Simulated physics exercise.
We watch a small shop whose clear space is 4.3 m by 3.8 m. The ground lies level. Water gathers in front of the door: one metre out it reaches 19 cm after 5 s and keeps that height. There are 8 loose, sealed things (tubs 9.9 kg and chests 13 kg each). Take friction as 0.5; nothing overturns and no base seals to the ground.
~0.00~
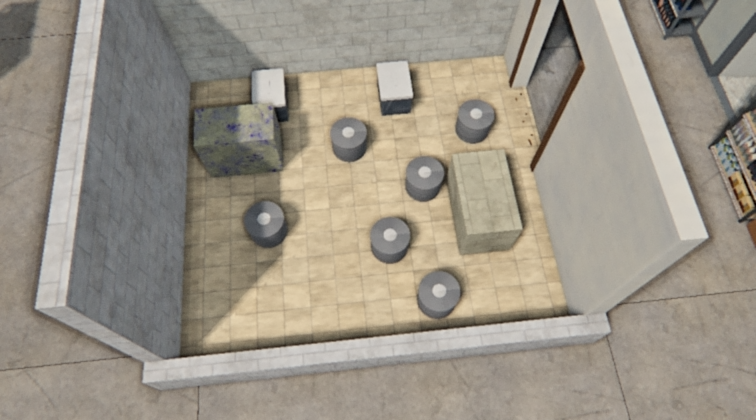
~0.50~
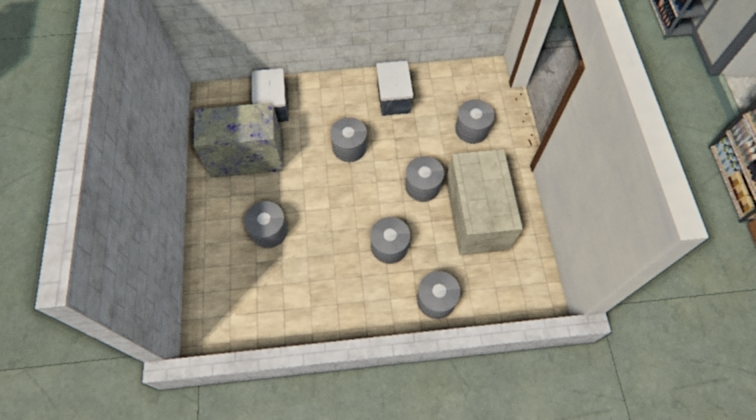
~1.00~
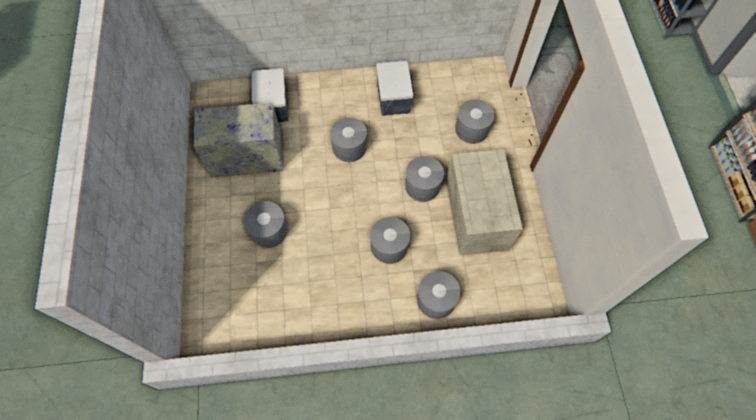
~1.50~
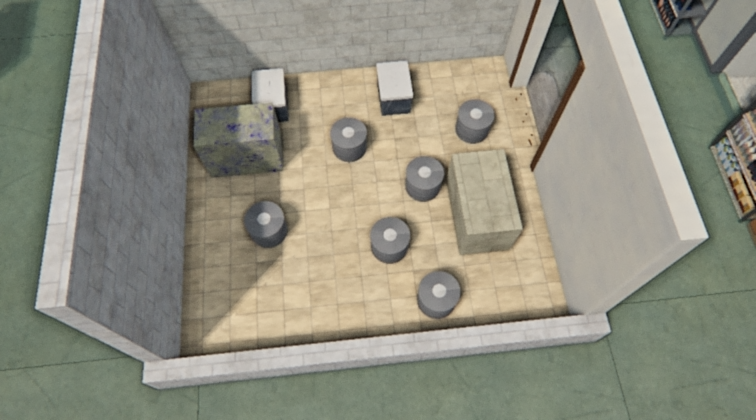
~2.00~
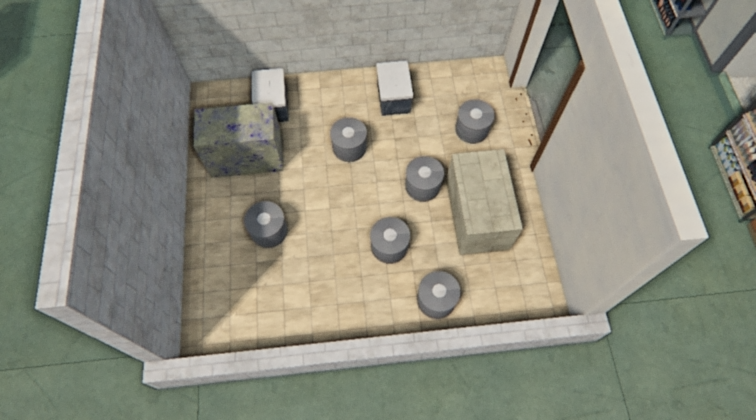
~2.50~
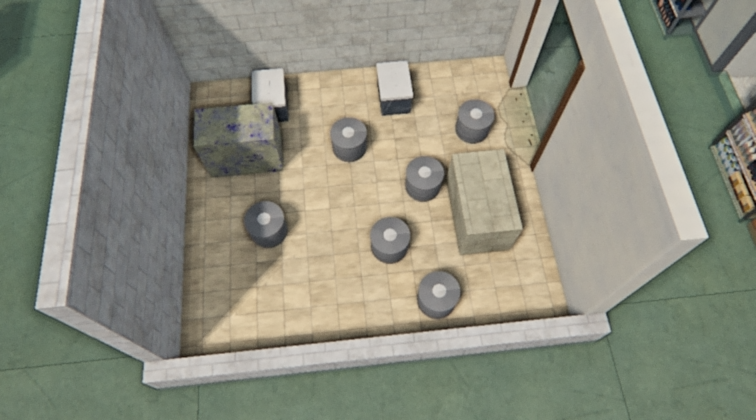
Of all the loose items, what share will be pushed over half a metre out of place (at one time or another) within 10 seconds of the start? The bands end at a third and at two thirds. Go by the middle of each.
It is between one and two thirds.
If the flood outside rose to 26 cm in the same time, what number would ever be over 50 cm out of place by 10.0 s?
Then 5.
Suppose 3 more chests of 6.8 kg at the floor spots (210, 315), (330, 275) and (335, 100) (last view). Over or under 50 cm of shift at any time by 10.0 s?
In that order: Short of it, short of it, more.
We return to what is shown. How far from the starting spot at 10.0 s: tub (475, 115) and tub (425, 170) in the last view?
In that order: 250 cm, 20 cm.
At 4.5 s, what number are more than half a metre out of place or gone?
0 of them.
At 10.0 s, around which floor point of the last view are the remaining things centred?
Near (310, 196).
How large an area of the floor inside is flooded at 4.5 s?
About 3.0 m2.
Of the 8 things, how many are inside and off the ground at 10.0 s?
At that moment 3.
After 3.5 s 0 of 8 are over 50 cm from their spots; 0 afloat.
After 4.5 s 0 of 8 are over 50 cm from their spots; 0 afloat.
After 7.0 s 3 of 8 are over 50 cm from their spots; 2 afloat.
After 10.0 s 4 of 8 are over 50 cm from their spots, and 4 have been at some point; 3 afloat.
